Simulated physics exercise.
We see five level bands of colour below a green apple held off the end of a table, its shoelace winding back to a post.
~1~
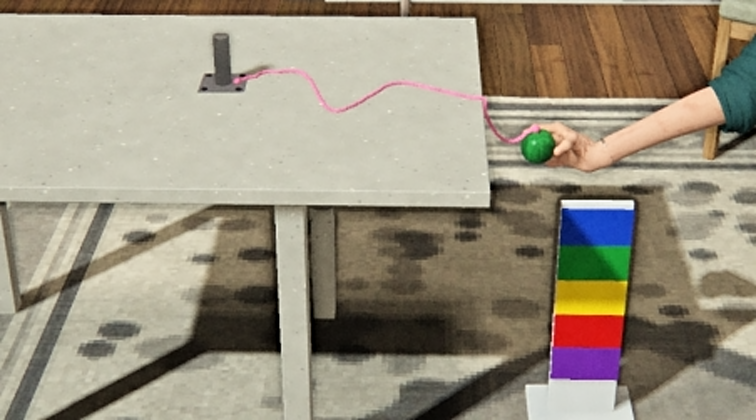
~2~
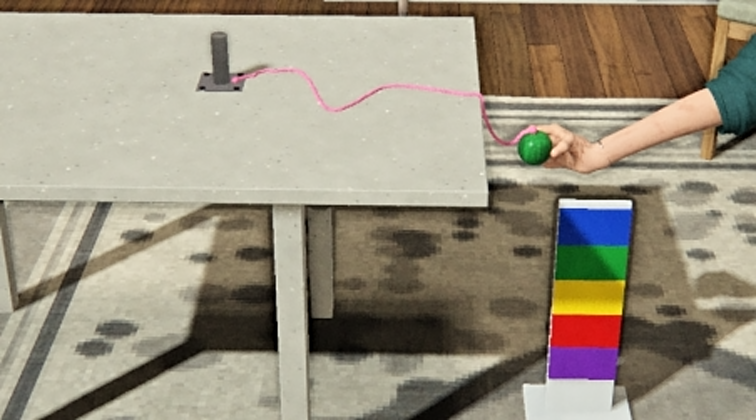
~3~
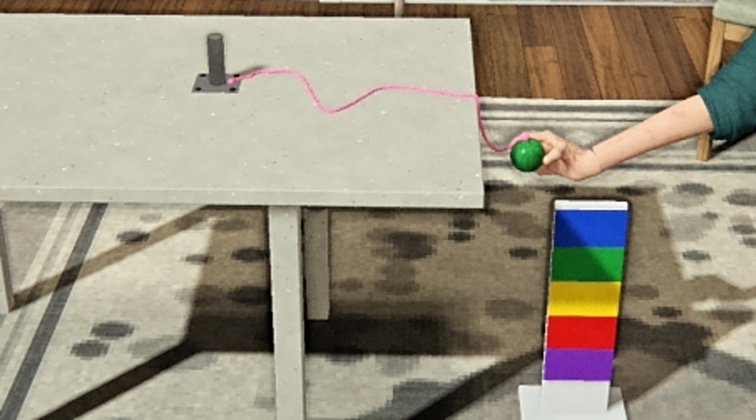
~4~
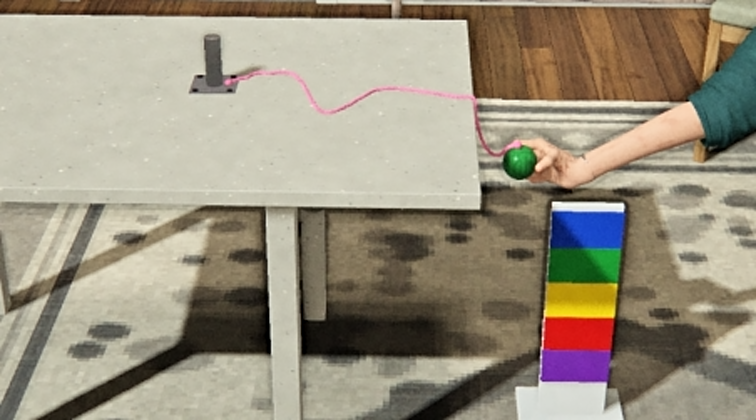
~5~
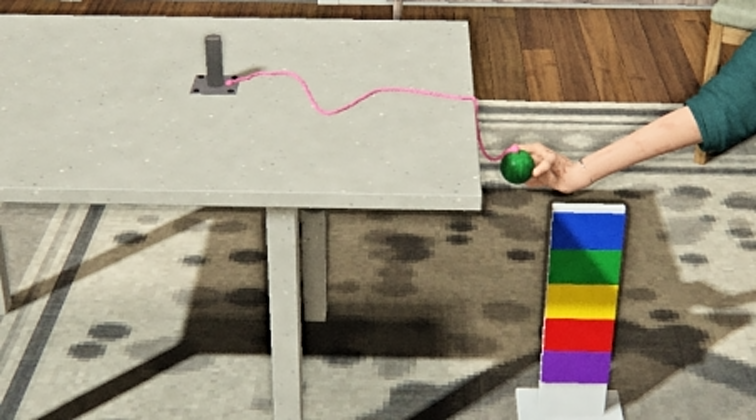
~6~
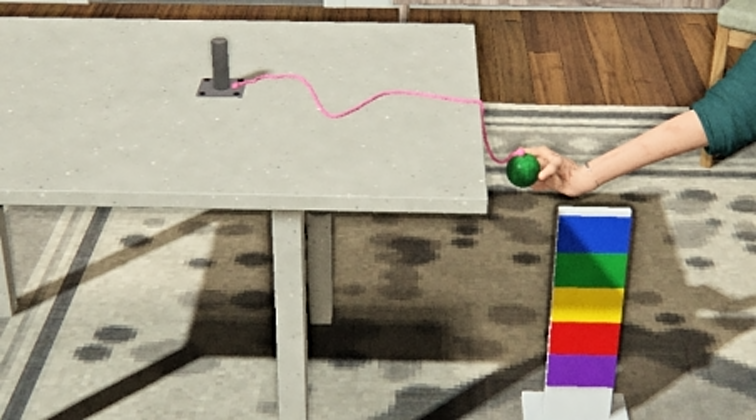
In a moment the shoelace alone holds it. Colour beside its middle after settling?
Yellow.
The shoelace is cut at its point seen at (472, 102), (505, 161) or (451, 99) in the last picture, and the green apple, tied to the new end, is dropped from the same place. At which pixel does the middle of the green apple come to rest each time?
The three cuts give roughly (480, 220), (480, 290) and (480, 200) respectively.
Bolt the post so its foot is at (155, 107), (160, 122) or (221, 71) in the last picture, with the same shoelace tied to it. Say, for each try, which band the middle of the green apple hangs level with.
Green; green; yellow.
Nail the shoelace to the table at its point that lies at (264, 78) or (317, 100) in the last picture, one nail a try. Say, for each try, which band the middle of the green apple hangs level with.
First try yellow, second try green.
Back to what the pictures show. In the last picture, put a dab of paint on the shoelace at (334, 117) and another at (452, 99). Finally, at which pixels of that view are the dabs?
The first settles around (414, 96), the second around (478, 173).
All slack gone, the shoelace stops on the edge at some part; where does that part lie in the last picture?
The piece you want is at about (378, 96).
A little later, apple near (463, 289); level with yellow.
Next, apple near (475, 288); level with yellow.
When it is over, apple near (472, 293); level with yellow. The shoelace holds its middle at yellow.
